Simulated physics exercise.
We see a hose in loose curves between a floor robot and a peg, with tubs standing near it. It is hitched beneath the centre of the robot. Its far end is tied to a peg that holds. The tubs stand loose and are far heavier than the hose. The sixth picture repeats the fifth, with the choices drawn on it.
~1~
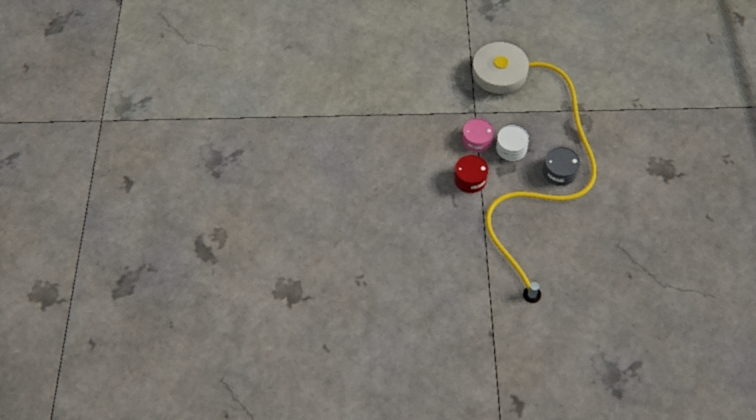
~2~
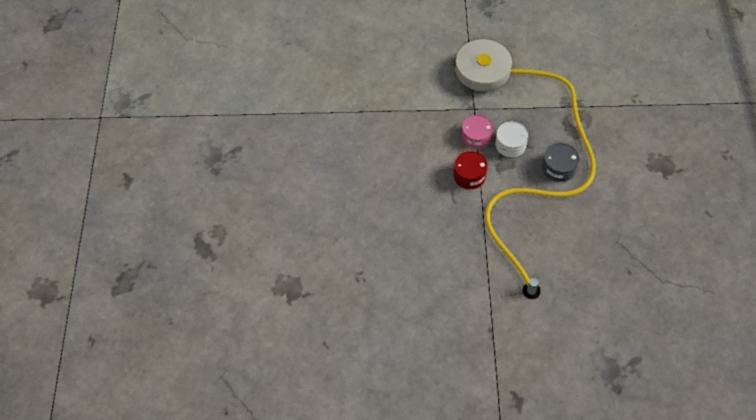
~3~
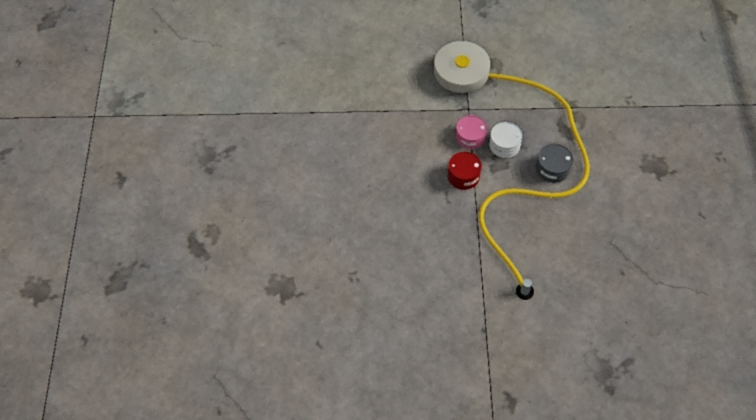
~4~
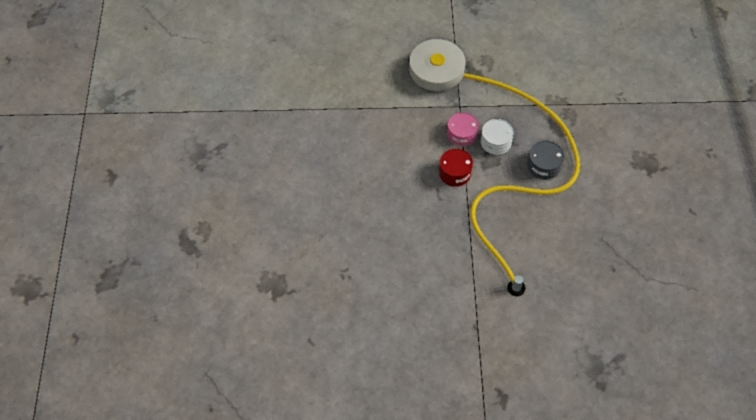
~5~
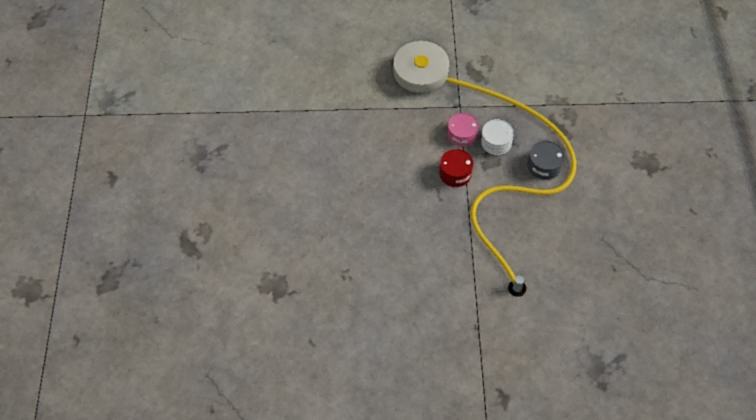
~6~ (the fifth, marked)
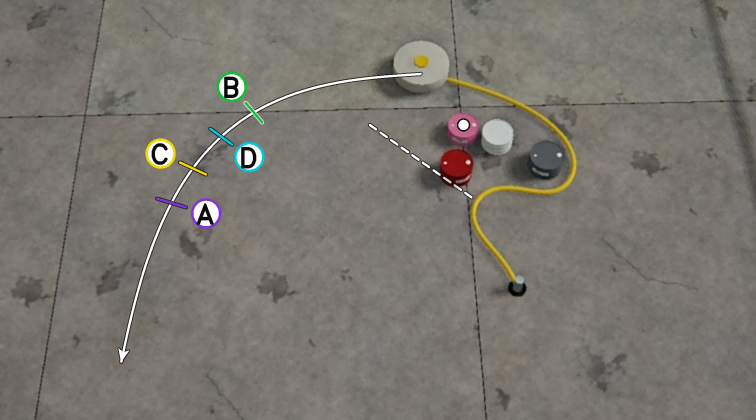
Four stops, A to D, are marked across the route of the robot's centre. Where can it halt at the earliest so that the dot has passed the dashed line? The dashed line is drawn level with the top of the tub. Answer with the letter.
Up to mark A.
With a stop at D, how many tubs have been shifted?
By then, four.
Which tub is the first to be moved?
The grey one.
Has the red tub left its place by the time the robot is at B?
By then, no.
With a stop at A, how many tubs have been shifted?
By then, four.
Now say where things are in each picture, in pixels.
Robot (500, 69); peg (533, 290); grey tub (561, 166), in the first frame.
Robot (483, 66); white tub (512, 139), in the second frame.
Robot (462, 68); pink tub (471, 132), in the third frame.
Robot (437, 66); grey tub (546, 160), in the fourth frame.
Robot (421, 68); red tub (456, 168); pink tub (463, 130); peg (518, 284), in the fifth frame.
On the copy, A at (171, 203); B at (254, 113); C at (193, 168); D at (221, 137); the dashed line at (421, 161); the route from (421, 74) via (212, 146) to (121, 362); the white dot at (464, 125).
On A. First, robot (316, 81); pink tub (463, 130).
Then, robot (223, 128); grey tub (486, 179); white tub (473, 153); red tub (452, 172); pink tub (442, 146).
Finally, robot (169, 198); grey tub (465, 200); white tub (444, 177); red tub (424, 198); pink tub (413, 173); the dot on the pink tub is over the dashed line.
By contrast, B leaves the dotted tub short, at (458, 132); C leaves the dotted tub short, at (425, 161); D leaves the dotted tub short, at (441, 148).
